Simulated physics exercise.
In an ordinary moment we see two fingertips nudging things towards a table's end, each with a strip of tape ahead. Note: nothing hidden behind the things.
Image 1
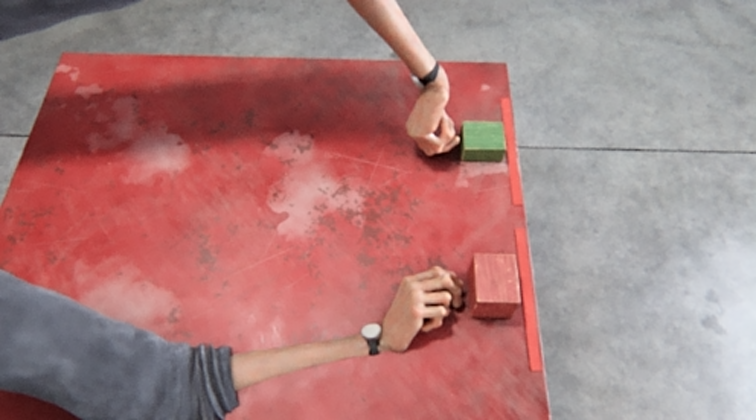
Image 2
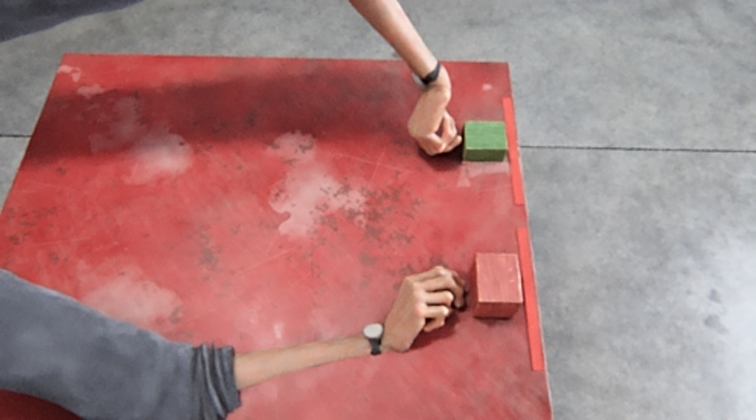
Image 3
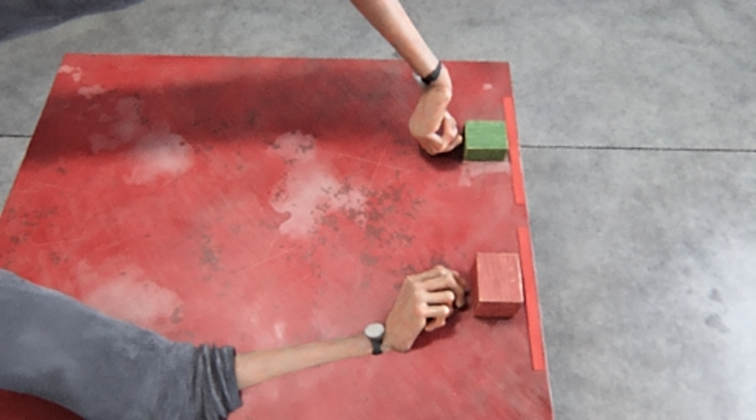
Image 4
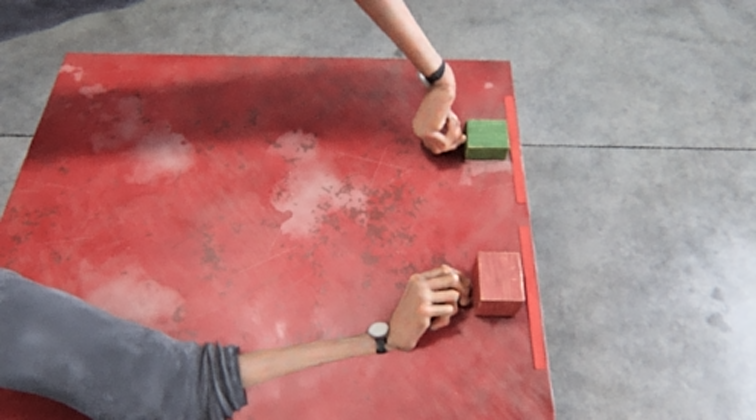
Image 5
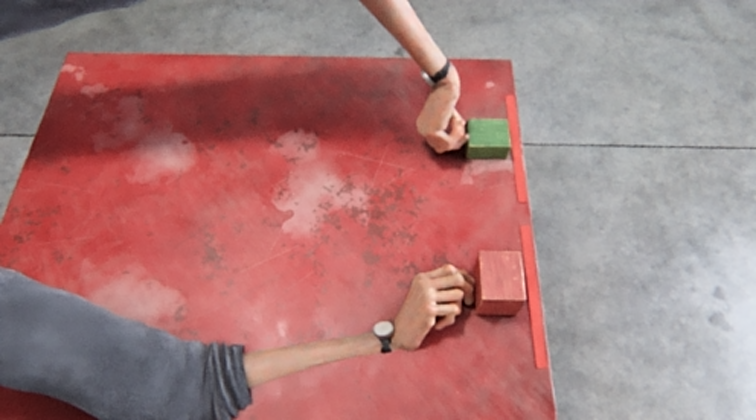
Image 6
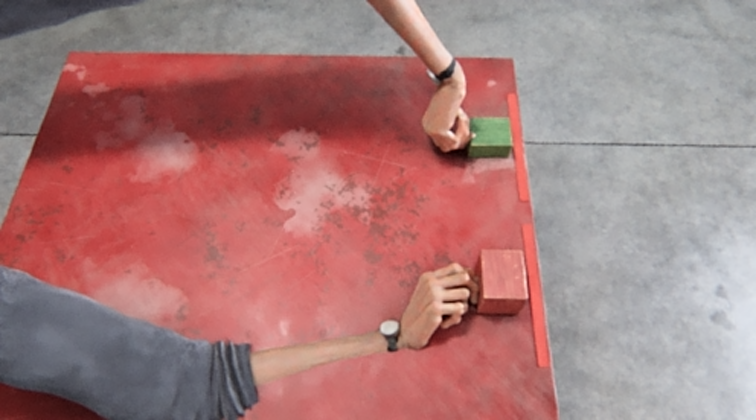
A worn, scratched red tabletop stands on a grey concrete floor, seen from above at an angle by a camera that hardly shifts. Near its right edge sit a green block above and a pale red block below, each beside a red strip, with a watch-wearing arm reaching to each from the left. The fingers nudge both blocks very slightly rightward, closer to the strips.
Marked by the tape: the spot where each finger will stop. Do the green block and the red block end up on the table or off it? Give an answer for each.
In order: The green block goes off; the red block goes off.
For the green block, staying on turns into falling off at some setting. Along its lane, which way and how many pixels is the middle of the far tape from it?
Shift it left by around 16 pixels.
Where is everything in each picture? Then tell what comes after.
Green block (482, 142); red block (493, 286), in the first frame.
Red block (495, 286), in the second frame.
Green block (485, 141), in the third frame.
Red block (497, 284), in the fourth frame.
Green block (487, 139), in the fifth frame.
Green block (489, 138); red block (500, 282), in the sixth frame.
Then, 1.18 s past the last view, green block on its side near (543, 159); red block leaning 29° off how it started near (568, 287).
Then, 1.42 s past the last view, green block in the air near (513, 274); red block in the air near (549, 354).
Then, 1.62 s past the last view, green block come down near (560, 293); red block come down near (555, 393).
Finally, the green block goes over the edge; the red block goes over the edge.
